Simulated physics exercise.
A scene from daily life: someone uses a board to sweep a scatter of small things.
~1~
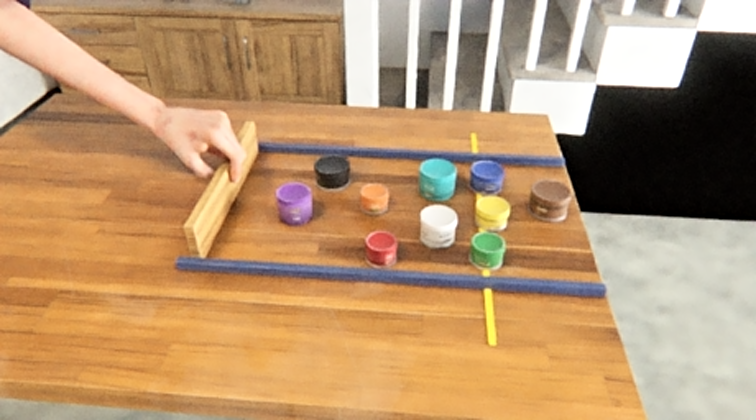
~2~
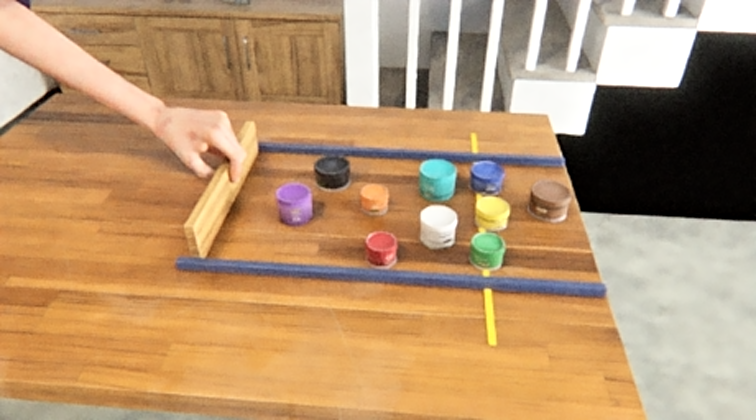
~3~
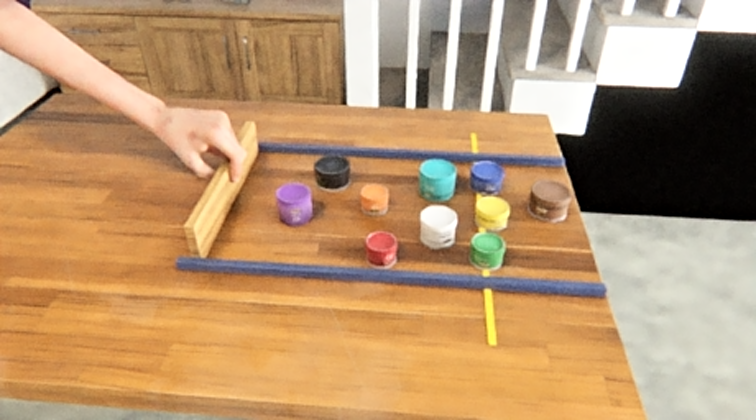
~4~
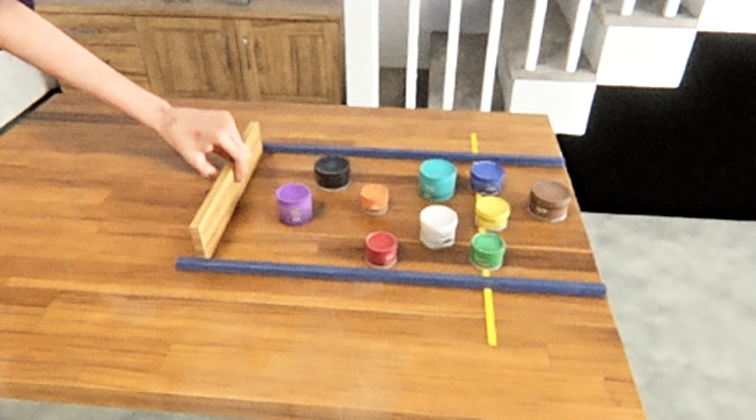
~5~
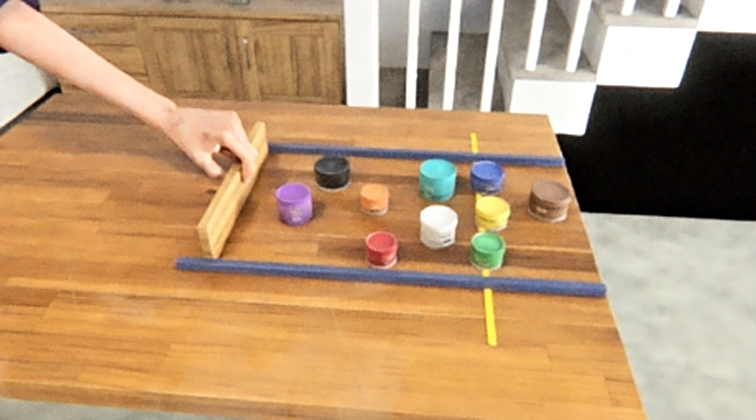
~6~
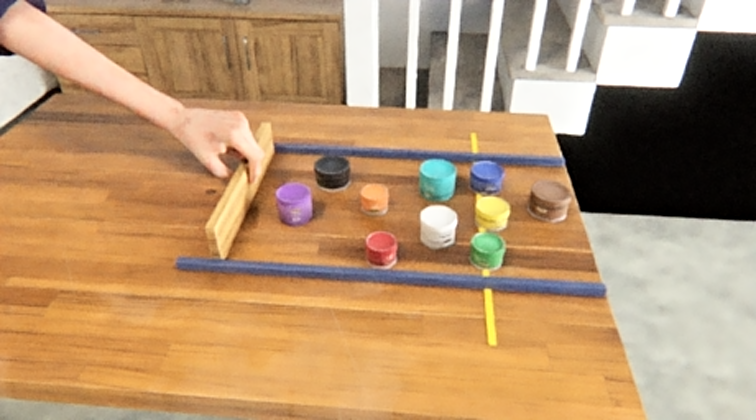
A hand held a wooden board upright at the left of a table, then slid it slightly right toward scattered colourful little pots between two blue strips, while the pots themselves stayed still.
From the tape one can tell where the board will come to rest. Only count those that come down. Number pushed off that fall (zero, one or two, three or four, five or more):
Zero.
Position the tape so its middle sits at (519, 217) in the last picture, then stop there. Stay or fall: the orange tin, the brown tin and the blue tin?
In short: Orange tin safe, brown tin gone, blue tin safe.
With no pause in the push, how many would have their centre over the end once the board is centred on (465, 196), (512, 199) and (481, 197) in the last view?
Counts by place: 0 / 1 / 0.
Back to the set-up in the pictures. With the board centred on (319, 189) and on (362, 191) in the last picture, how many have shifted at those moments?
At that stage 2; at the next, 3.
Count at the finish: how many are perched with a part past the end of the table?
In total, 1 of them.
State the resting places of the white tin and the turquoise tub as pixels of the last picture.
The white tin ends at (520, 240) and the turquoise tub at (530, 195).
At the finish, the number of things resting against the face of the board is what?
It's 4 of them.
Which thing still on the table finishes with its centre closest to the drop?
It's the brown tin that ends nearest.
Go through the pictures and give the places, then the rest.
The first frame shows brown tin (549, 200); yellow pot (492, 214); blue tin (486, 178); board (227, 184); tape (481, 214).
The second frame shows yellow pot (492, 214); purple tub (295, 204).
The third frame shows blue tin (486, 179); orange tin (374, 200).
The fourth frame shows brown tin (549, 201); red tin (381, 250).
The fifth frame shows yellow pot (492, 214); white tin (438, 227).
The sixth frame shows brown tin (549, 201); yellow pot (492, 214); blue tin (486, 179); board (245, 185); tape (481, 214).
Early on, none off yet; brown tin at rest near (549, 201); yellow pot at rest near (492, 214); blue tin at rest near (486, 179).
Finally, the number that fall off is zero.
